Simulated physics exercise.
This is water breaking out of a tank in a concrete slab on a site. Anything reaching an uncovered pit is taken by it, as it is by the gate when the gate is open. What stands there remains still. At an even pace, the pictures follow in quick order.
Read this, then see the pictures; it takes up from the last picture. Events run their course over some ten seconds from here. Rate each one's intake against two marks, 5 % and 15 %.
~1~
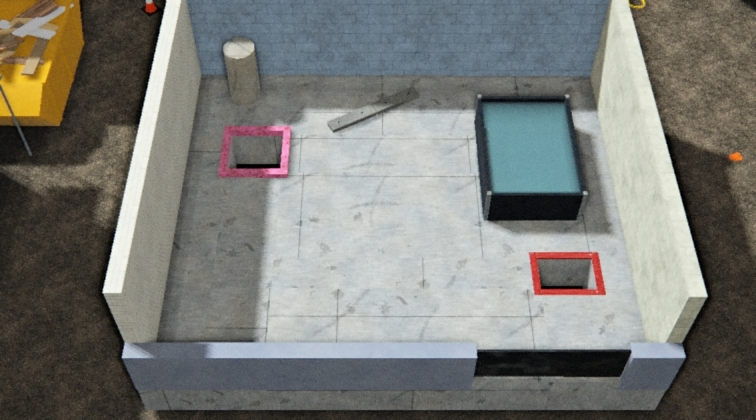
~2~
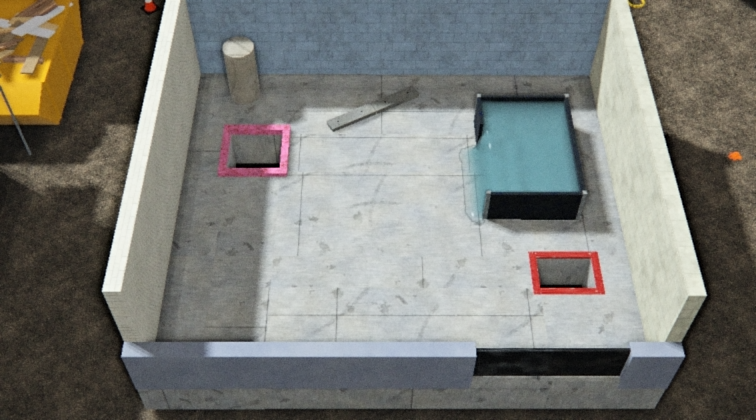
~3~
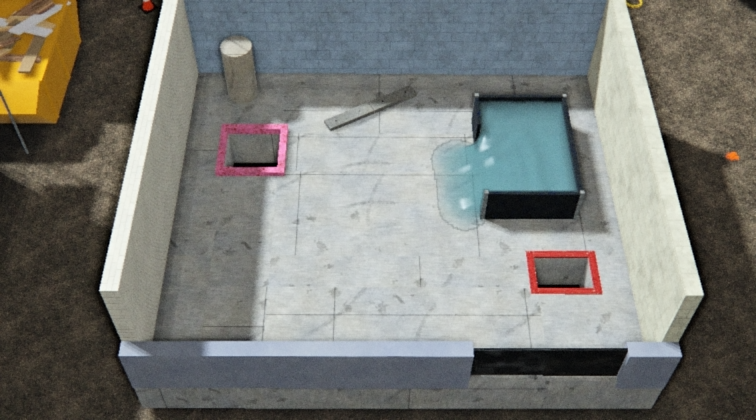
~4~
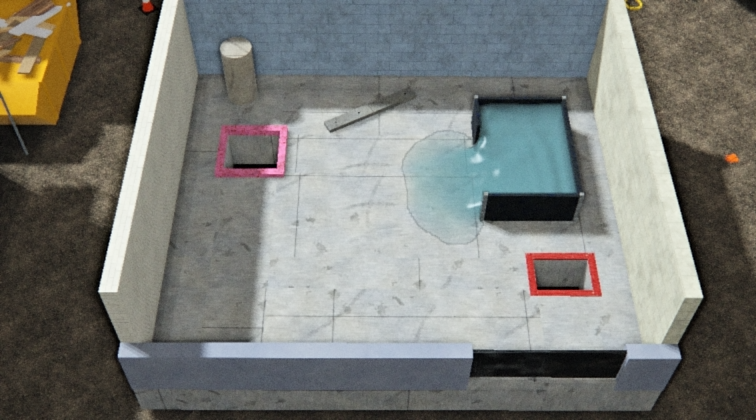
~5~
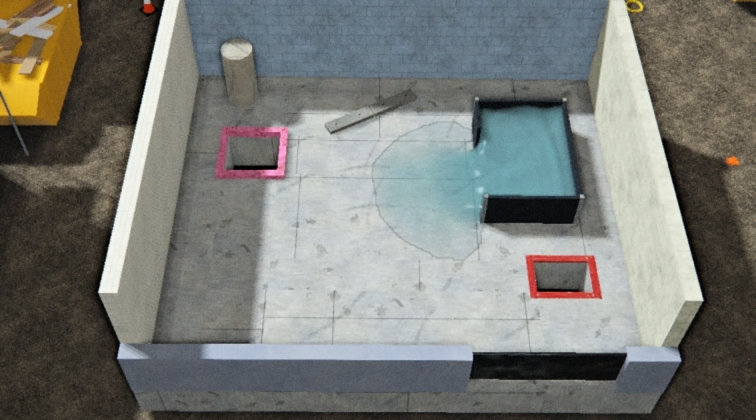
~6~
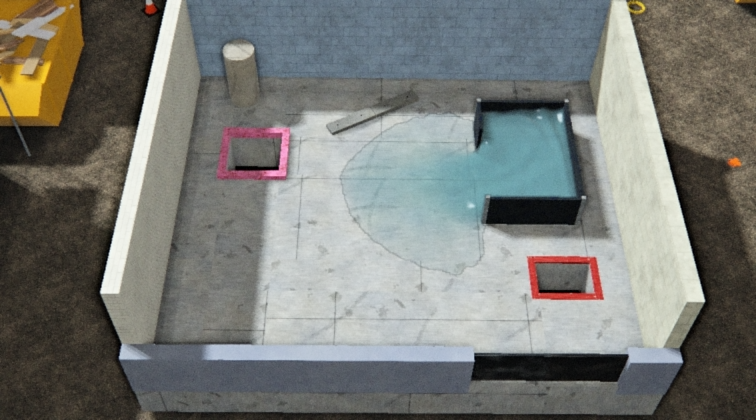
Ratings: Gate - below the 5 % mark; red pit - below the 5 % mark; pink pit - between the two marks.
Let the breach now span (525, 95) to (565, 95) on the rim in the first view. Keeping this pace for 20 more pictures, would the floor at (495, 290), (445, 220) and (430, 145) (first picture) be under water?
In the order asked: Out of reach, out of reach, sodden.
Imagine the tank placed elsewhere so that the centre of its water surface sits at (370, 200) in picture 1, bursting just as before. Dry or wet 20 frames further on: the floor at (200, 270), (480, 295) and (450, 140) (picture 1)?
In sequence: Inundated, next unflooded, then unflooded.
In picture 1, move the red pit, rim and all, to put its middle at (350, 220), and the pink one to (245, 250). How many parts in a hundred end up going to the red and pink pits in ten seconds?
The red pit ends up with 30 per cent, the pink pit with 0 per cent.
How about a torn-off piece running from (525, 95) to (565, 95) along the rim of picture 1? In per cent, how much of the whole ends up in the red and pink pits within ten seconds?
Red about 8 %, pink about 0 %.
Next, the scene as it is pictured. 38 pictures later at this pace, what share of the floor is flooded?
It should be close to 65 %.
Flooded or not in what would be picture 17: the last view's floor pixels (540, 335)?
There: Clear.
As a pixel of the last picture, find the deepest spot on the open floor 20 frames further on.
Near (150, 368).
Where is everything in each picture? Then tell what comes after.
Still water in the water tank at (529, 147), in the first frame.
The front is at (478, 219), out from the gap at (484, 176), in the second frame.
Water pours out at (481, 176) and has run to (458, 224), in the third frame.
Water pours out at (481, 178) and has run to (418, 217), in the fourth frame.
The front is at (379, 165), out from the gap at (481, 181), in the fifth frame.
The front is at (346, 176), out from the gap at (483, 181), in the sixth frame.
A moment on, water covers 30 % of the floor; the gate 0 %, the red pit 0 %, the pink pit 0 %.
Next, water covers 45 % of the floor; the gate 0 %, the red pit 0 %, the pink pit 3 %.
Then, water covers 60 % of the floor; the gate 0 %, the red pit 0 %, the pink pit 6 %.
Later, water covers 65 % of the floor; the gate 0 %, the red pit 0 %, the pink pit 7 %.
In the end, water covers 95 % of the floor; the gate 0 %, the red pit 2 %, the pink pit 7 %.
